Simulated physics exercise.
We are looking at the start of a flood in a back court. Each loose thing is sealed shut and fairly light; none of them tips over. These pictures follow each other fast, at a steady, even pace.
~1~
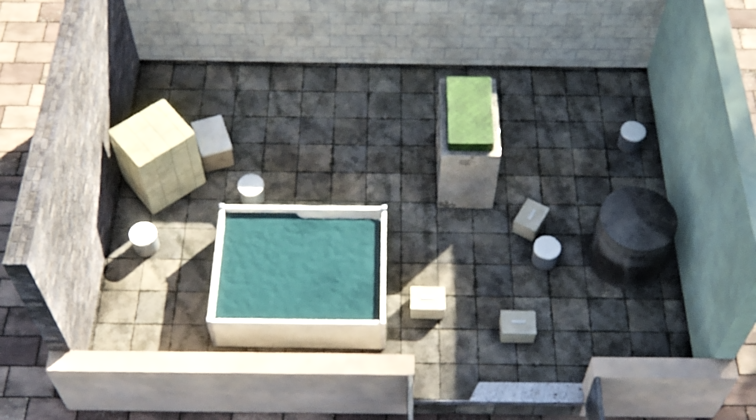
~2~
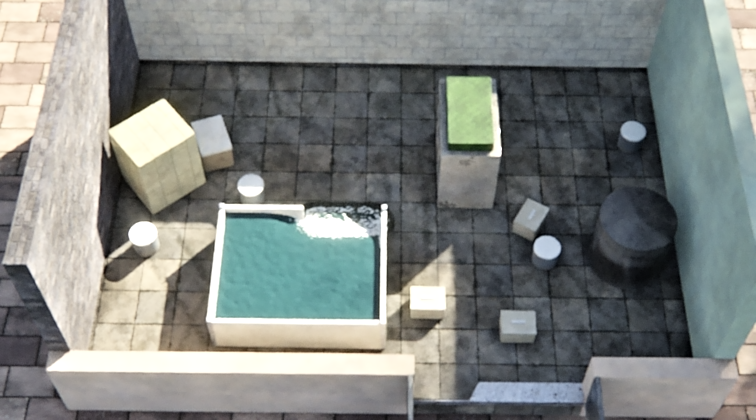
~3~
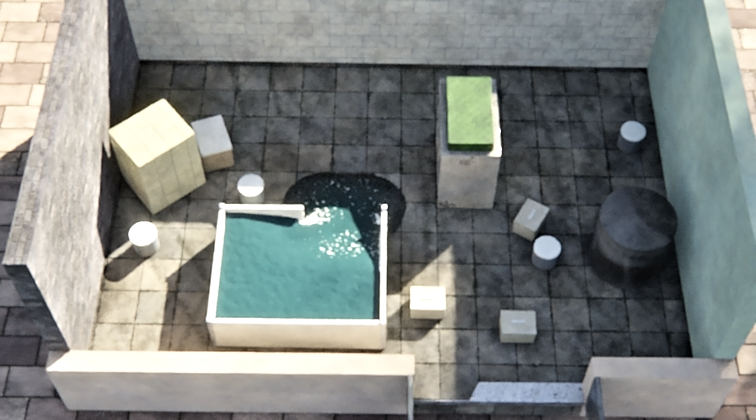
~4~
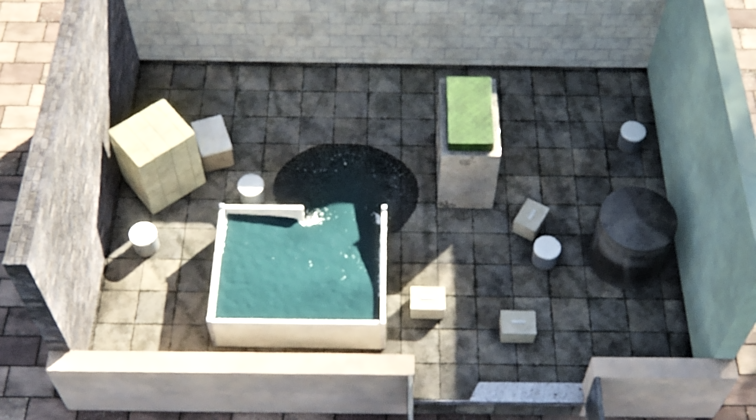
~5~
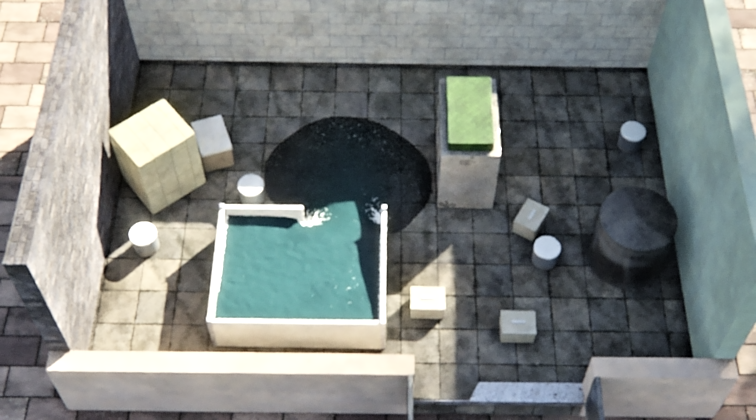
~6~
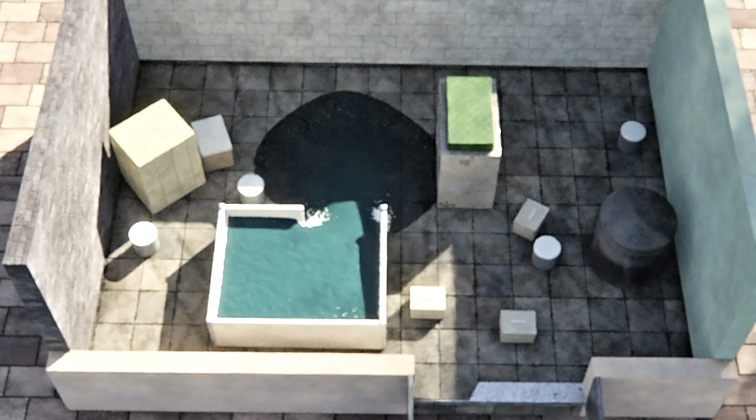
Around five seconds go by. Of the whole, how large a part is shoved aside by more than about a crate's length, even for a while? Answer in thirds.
Less than a third.
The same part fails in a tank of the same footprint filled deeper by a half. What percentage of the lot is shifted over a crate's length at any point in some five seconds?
Share: Close to 20 %.
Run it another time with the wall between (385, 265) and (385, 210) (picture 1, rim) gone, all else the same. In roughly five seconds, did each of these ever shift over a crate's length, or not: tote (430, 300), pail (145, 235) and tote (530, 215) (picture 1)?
The first: Never got that far; the second: Never got that far; the third: Got that far.
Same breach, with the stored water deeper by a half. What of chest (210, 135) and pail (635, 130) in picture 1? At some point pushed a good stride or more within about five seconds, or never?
Lab note, in order: Reached that mark / reached that mark.
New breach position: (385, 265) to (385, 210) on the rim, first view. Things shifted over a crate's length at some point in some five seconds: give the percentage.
Around 40 in a hundred.
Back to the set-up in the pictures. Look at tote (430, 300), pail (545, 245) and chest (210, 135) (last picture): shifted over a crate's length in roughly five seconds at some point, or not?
Taking them as listed, the first remained nearby, the next remained nearby, and the last remained nearby.
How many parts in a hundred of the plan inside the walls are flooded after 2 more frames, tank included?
25 %.
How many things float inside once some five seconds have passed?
Well, I'd say 1.
A moment on, 0 of 8 are well off their spots; 0 afloat.
Next, 0 of 8 are well off their spots; 0 afloat.
Later, 0 of 8 are well off their spots; 1 afloat.
In the end, 1 of 8 are well off their spots, and 1 have been at some point; 1 afloat.
